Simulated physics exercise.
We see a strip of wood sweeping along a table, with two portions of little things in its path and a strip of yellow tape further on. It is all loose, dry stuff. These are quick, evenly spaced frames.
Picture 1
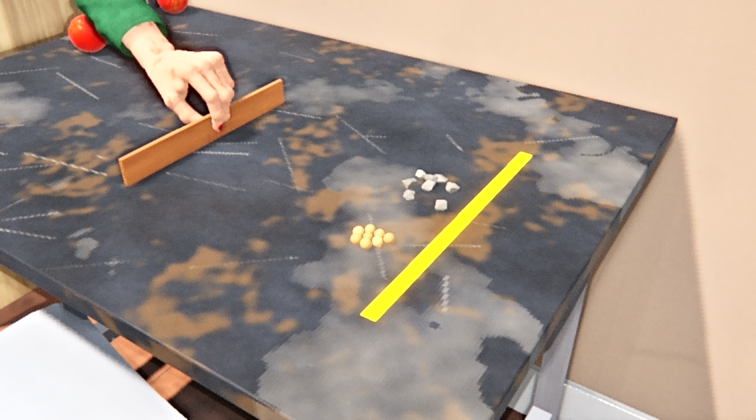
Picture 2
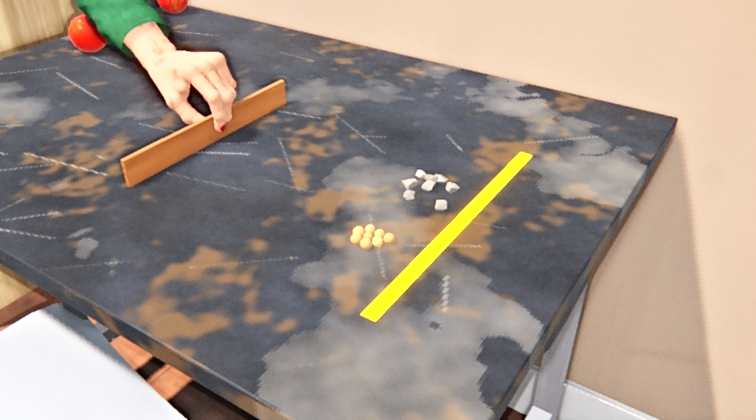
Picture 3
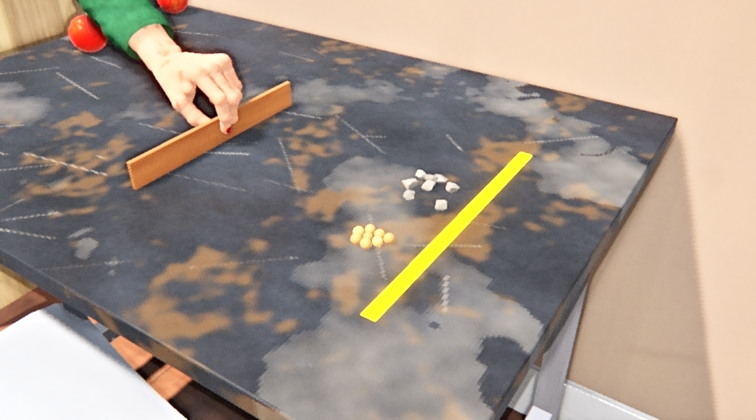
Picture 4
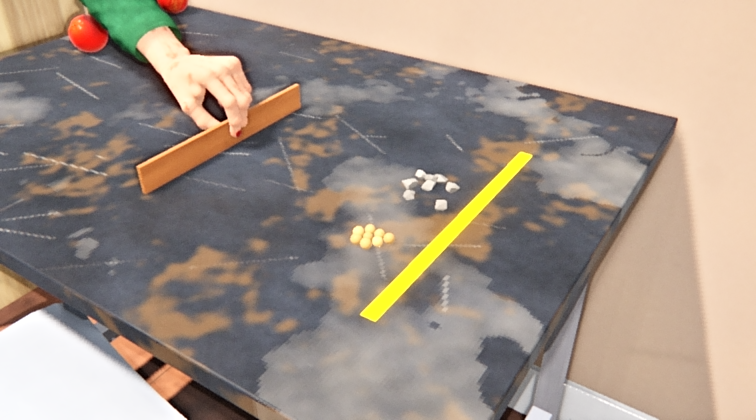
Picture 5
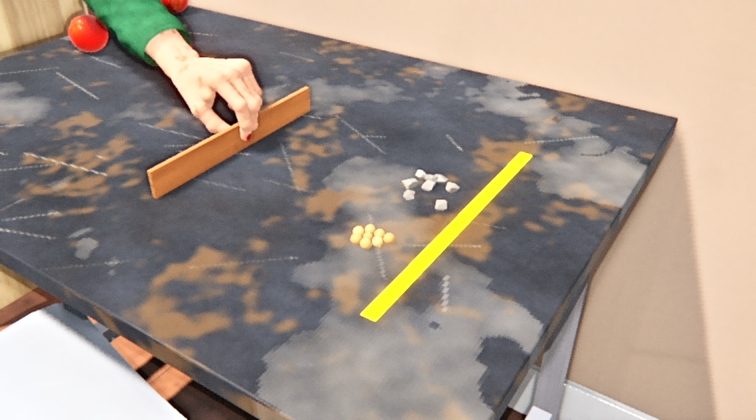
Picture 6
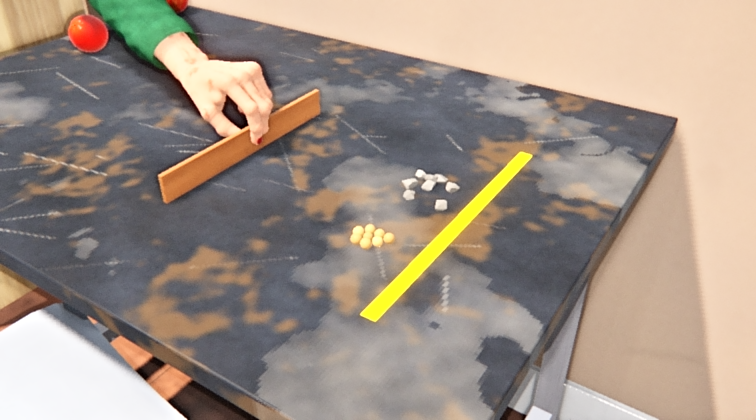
A hand in a green sleeve held a strip of wood upright on a dark, mottled table, then slid it slowly a short way toward two small piles, one yellowish and one whitish, which stayed still.
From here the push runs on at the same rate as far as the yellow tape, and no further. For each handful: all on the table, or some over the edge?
The nearer handful tumbles over the end, in part at least; the farther handful all stops short of the edge.
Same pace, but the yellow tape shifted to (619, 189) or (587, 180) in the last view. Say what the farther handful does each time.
At the first place it tumbles over the end, in part at least, at the second it stays on top.
Then, 0.52 s after the last picture, strip of wood still moving, near (351, 162); nearer handful all on the table, its front near (389, 239); farther handful all on the table, its front near (442, 206).
Then, 1.07 s after the last picture, strip of wood stopped at the yellow tape; nearer handful all on the table, its front near (460, 285); farther handful all on the table, its front near (516, 210).
Then, 1.35 s after the last picture, strip of wood stopped at the yellow tape; nearer handful all on the table, its front near (511, 343); farther handful all on the table, its front near (516, 210).
At rest, strip of wood stopped at the yellow tape; nearer handful all over the edge; farther handful all on the table, its front near (516, 210).
